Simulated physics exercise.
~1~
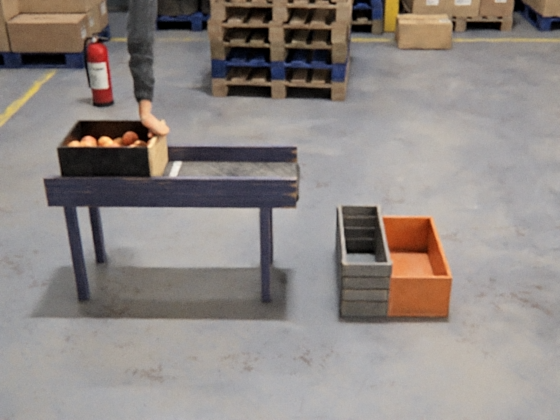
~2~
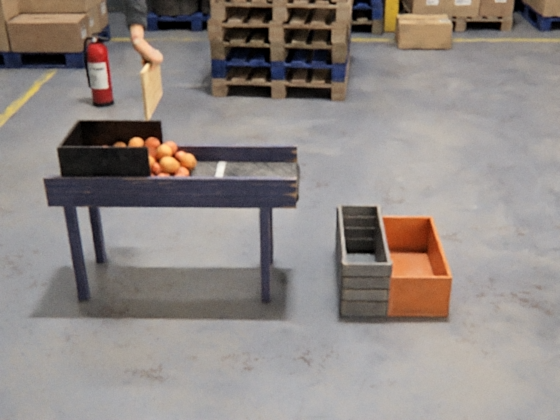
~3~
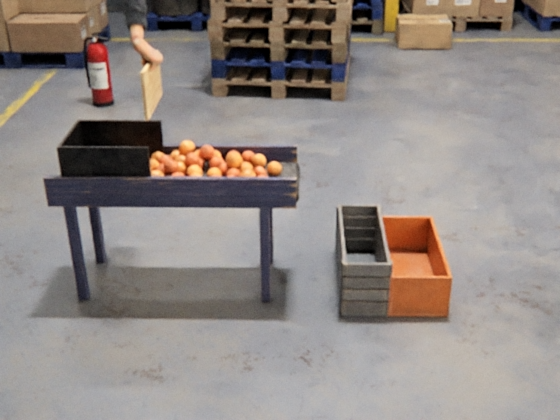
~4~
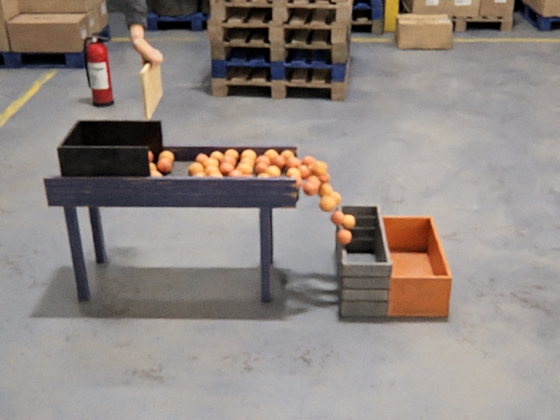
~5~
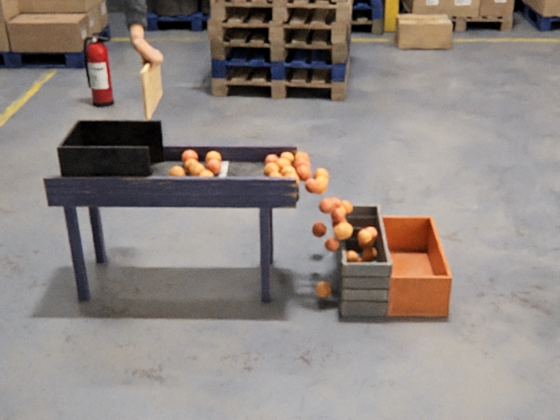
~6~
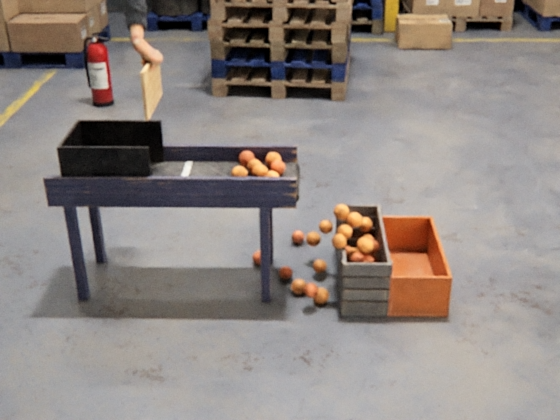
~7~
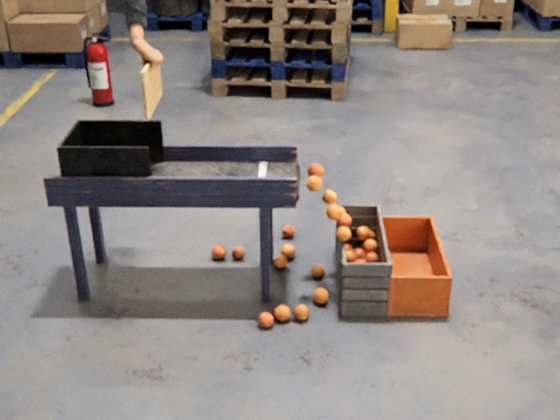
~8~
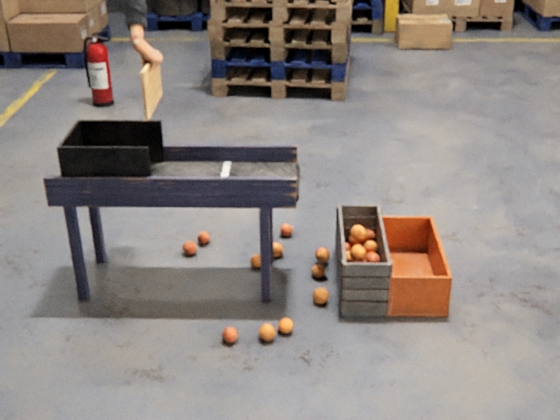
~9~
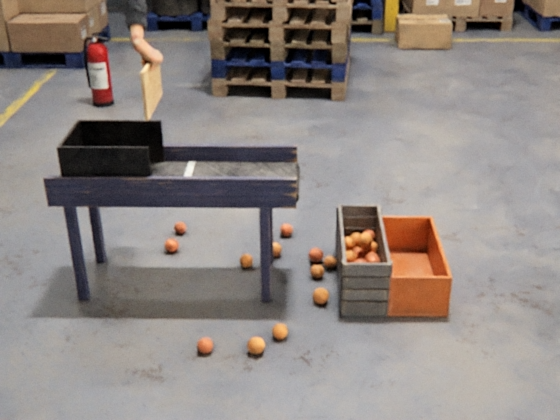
A warehouse floor with stacked pallets and a red fire extinguisher behind is seen from slightly above by a still camera. A black pen full of round orange pieces sits on the left of a blue-framed belt, with a grey tote and an orange bin on the floor to the right. A hand lifts a wooden gate, and the pieces spill out and ride rightward. They pour off the belt's end, many dropping into the grey tote while others hit the floor and roll left. Finally the belt is empty, most pieces rest in the tote, several lie scattered short of it, and the orange bin stays empty.
